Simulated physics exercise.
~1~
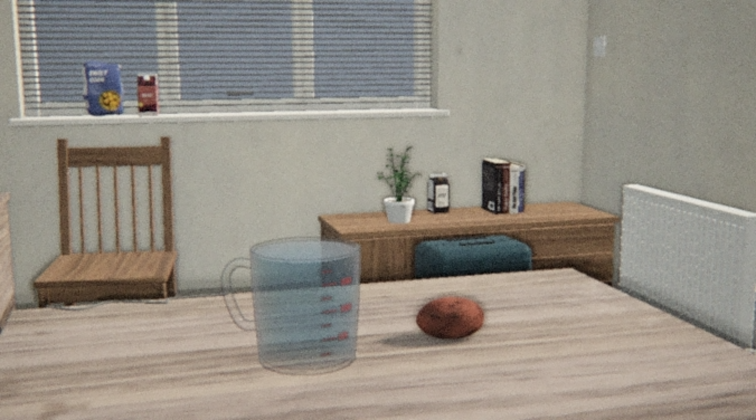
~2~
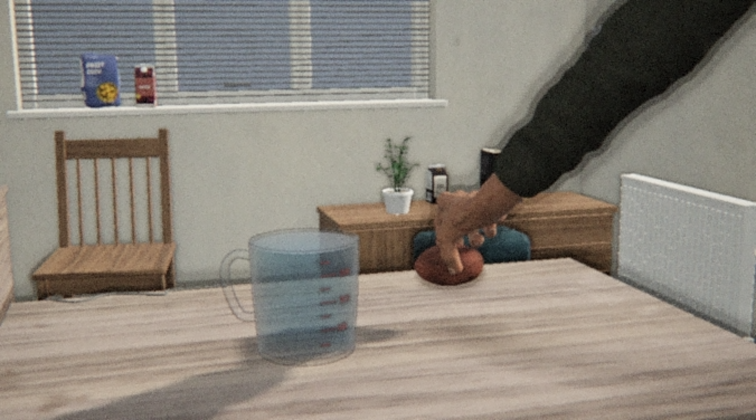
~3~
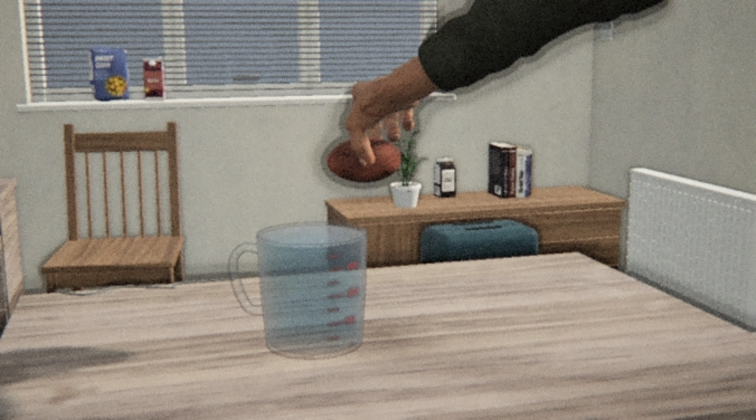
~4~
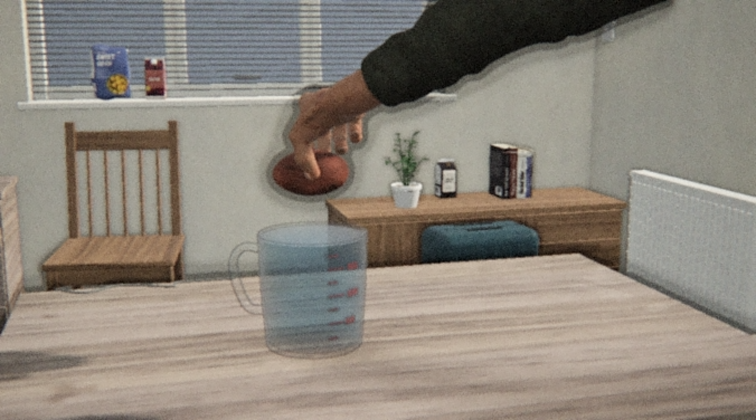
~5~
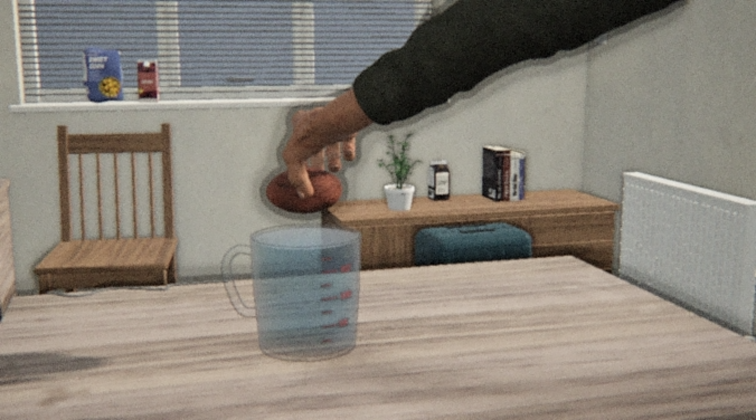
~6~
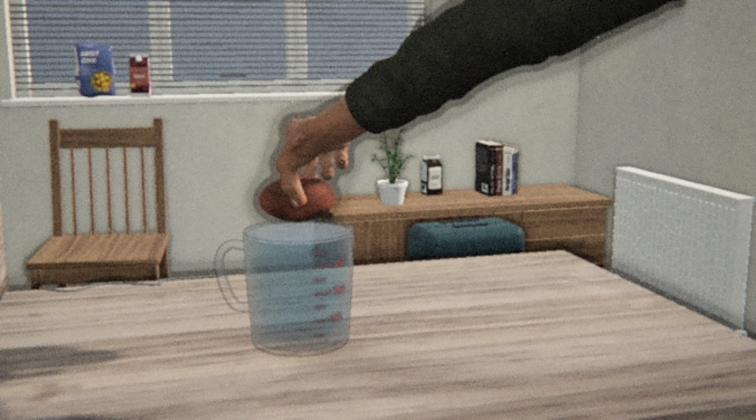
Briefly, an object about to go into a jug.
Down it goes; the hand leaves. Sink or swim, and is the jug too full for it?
Object: Under; jug: Spill.
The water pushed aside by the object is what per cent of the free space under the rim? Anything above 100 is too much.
I'd put it close to 250 per cent.
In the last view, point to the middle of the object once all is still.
Its centre settles around (300, 314).
A moment on, the potato enters the water; the jug is full to the brim.
Further on, the potato goes on down; the jug is full to the brim; a puddle lies round it.
When it is over, the potato rests at the bottom; the jug is full to the brim; a puddle lies round it.
